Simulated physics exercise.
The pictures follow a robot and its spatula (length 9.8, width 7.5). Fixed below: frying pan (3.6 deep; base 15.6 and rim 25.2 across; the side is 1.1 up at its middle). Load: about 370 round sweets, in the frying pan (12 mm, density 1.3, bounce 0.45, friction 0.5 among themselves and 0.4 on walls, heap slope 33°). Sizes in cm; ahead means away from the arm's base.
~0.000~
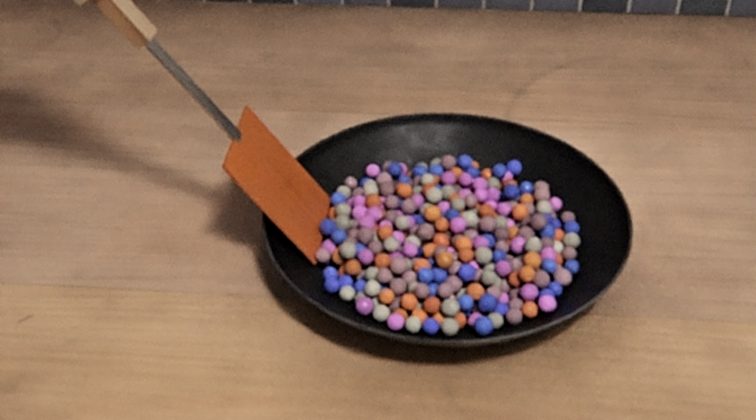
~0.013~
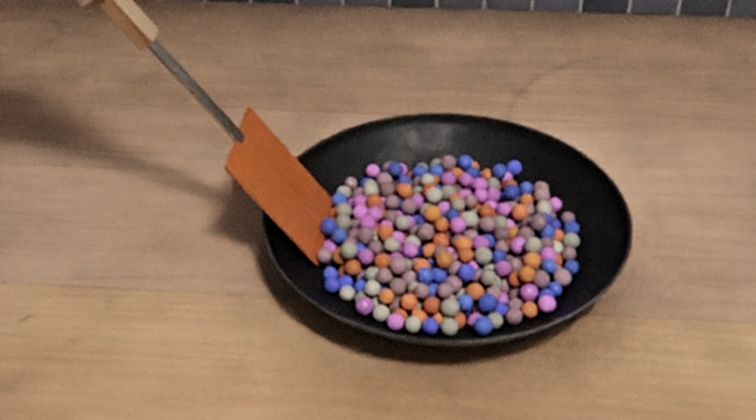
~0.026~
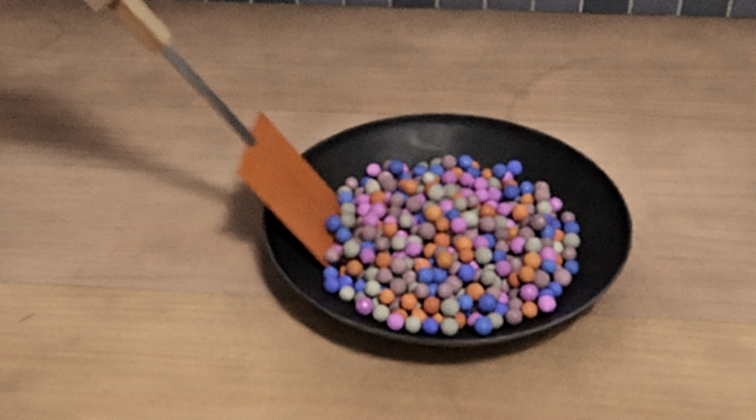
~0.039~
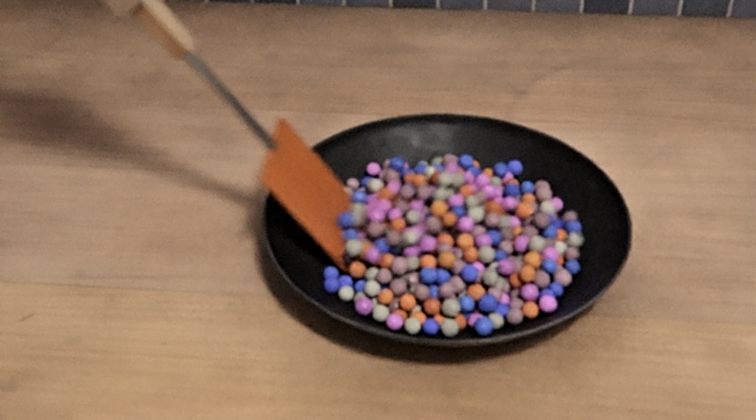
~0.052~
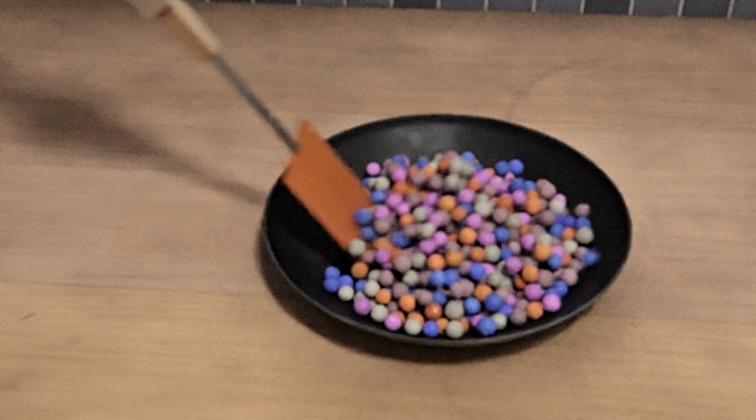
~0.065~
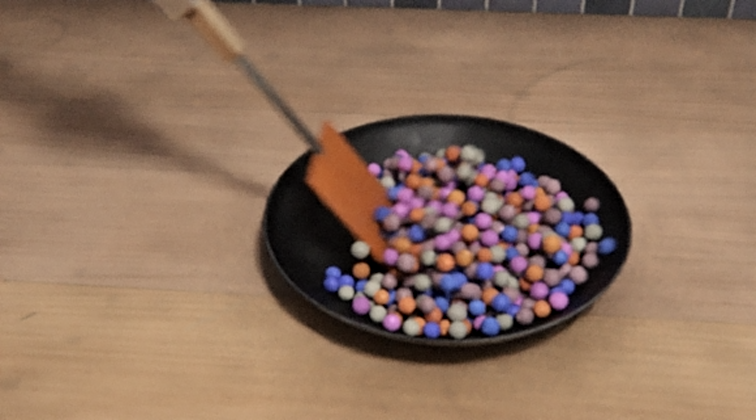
An orange spatula with a wooden handle rests at the left edge of a heap of small, round, multicoloured sweets in a black frying pan on a wooden surface. It barely shifts at first, then pushes rightward into the heap, nudging sweets right and leaving some bare pan behind it.
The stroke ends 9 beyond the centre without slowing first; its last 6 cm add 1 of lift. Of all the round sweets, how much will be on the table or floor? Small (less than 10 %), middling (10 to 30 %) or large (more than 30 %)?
Share on the table or floor: Large (more than 30 %).
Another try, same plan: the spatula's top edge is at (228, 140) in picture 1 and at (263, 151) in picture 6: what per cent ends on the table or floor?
About 20 per cent.
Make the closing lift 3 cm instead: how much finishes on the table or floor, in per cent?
Some 35 per cent.
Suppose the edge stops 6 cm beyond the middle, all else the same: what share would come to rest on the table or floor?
Then about 20 per cent.
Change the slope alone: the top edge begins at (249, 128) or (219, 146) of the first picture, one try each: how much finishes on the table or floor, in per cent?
About 40 and 40 per cent.
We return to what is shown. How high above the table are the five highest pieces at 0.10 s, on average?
Some 7 cm.
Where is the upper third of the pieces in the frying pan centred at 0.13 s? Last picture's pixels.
Near (525, 208).
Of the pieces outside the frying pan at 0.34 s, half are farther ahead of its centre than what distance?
Roughly 22 cm.
After 0.10 s, sloping 55°, highest piece 7 above the table; 370 in the frying pan, 1 on the blade or in flight.
After 0.13 s, sloping 55°, highest piece 7 above the table; 370 in the frying pan, 1 on the blade or in flight.
After 0.34 s, sloping 55°, highest piece 17 above the table; 216 in the frying pan, 90 on the table or floor, 65 on the blade or in flight.
After 1.39 s, sloping 55°, highest piece 3 above the table; 216 in the frying pan, 155 on the table or floor.
At rest, 216 in the frying pan, 155 on the table or floor. That is 42 % on the table or floor.
